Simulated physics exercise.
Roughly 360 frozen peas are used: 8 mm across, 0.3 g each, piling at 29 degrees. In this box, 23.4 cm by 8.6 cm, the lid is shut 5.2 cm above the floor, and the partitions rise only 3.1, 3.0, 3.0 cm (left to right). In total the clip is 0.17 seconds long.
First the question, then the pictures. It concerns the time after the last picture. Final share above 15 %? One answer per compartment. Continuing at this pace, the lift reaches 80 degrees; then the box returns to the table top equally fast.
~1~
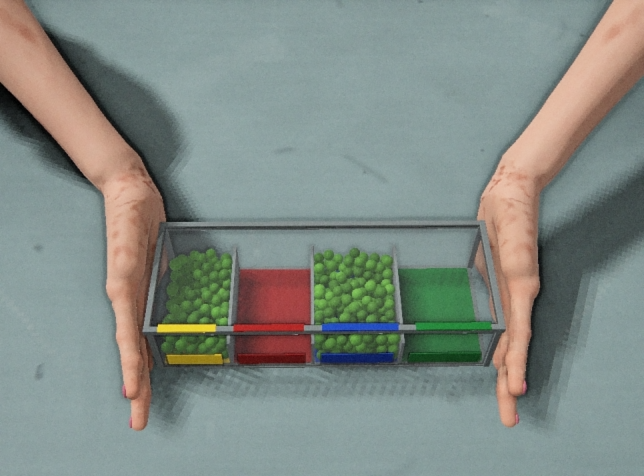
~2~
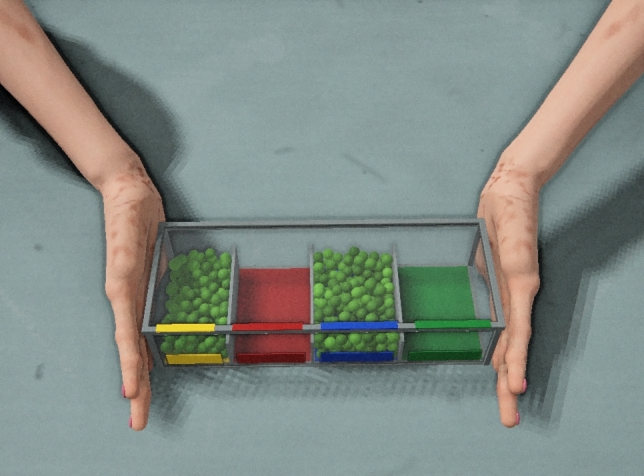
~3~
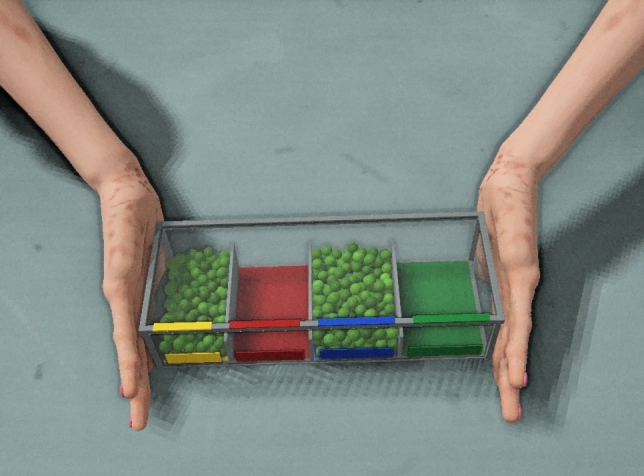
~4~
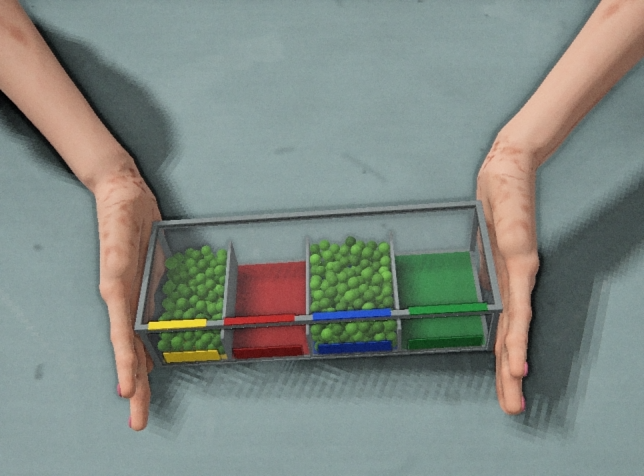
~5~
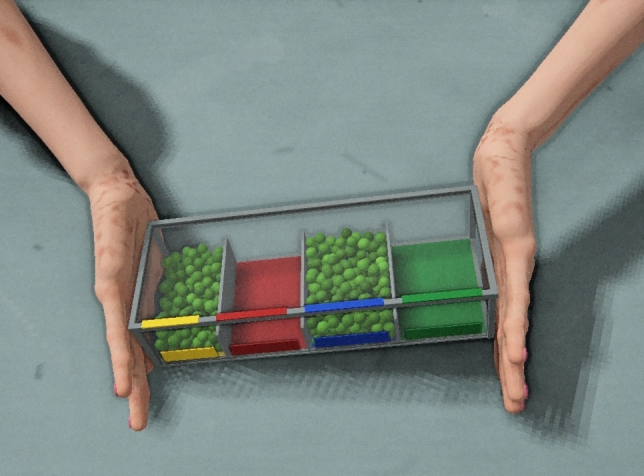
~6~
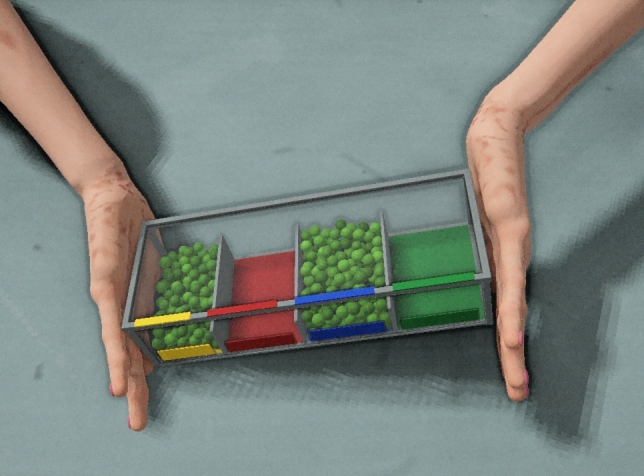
Red: Below or equal, blue: Above, green: Below or equal, yellow: Above.
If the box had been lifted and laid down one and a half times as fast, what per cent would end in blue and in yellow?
In that case blue 20; yellow 65.
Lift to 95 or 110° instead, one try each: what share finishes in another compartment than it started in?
Try one gives around 45 %, try two around 55 %.
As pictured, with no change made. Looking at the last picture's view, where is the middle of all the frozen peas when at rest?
When it all comes to rest, the middle is near (213, 299).
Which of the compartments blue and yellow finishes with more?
Go with yellow, that one ends with more.
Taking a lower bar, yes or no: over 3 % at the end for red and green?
For red, it does, for green, it does not.
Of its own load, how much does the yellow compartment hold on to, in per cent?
Some 100 percent.
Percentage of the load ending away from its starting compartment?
That comes to close to 35 percent.
Then, 0.65 s after the last picture, tilt 80 degrees; red 10 %, blue 45 %, yellow 45 %.
Then, 1.08 s after the last picture, tilt 35 degrees; red 10 %, blue 25 %, yellow 65 %.
Then, 1.59 s after the last picture, tilt 0 degrees; red 10 %, blue 25 %, yellow 65 %.
In the end, red 10 %, blue 25 %, green 0 %, yellow 65 %.
